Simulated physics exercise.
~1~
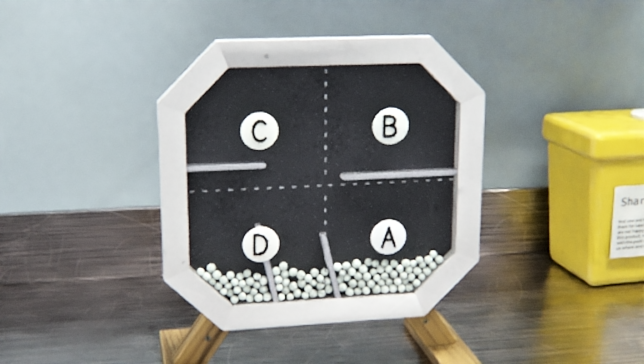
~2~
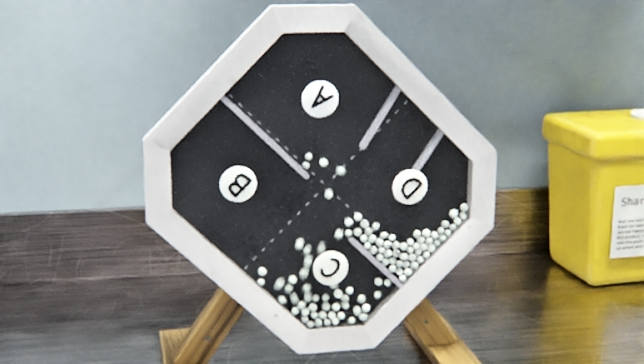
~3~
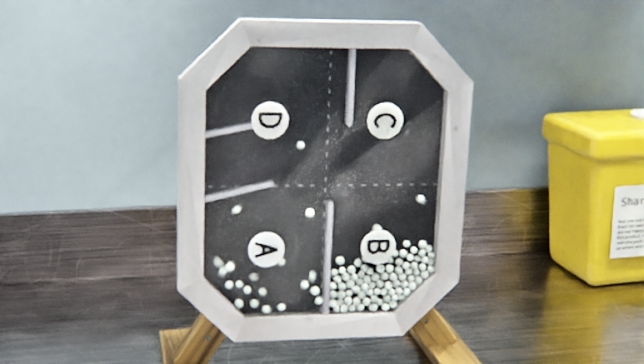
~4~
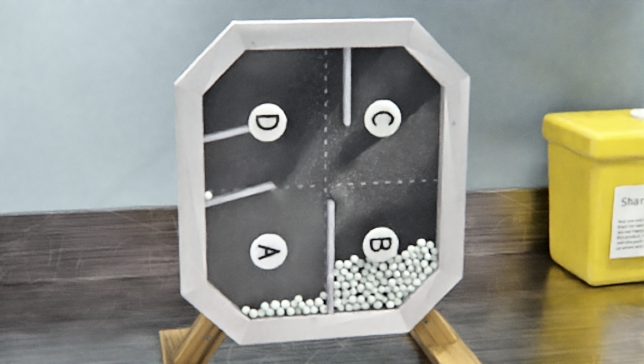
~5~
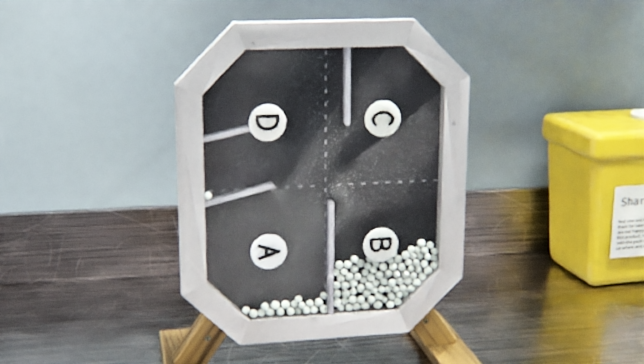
An octagonal case turns anticlockwise, tumbling its white beads, and rests with most in quarter B.
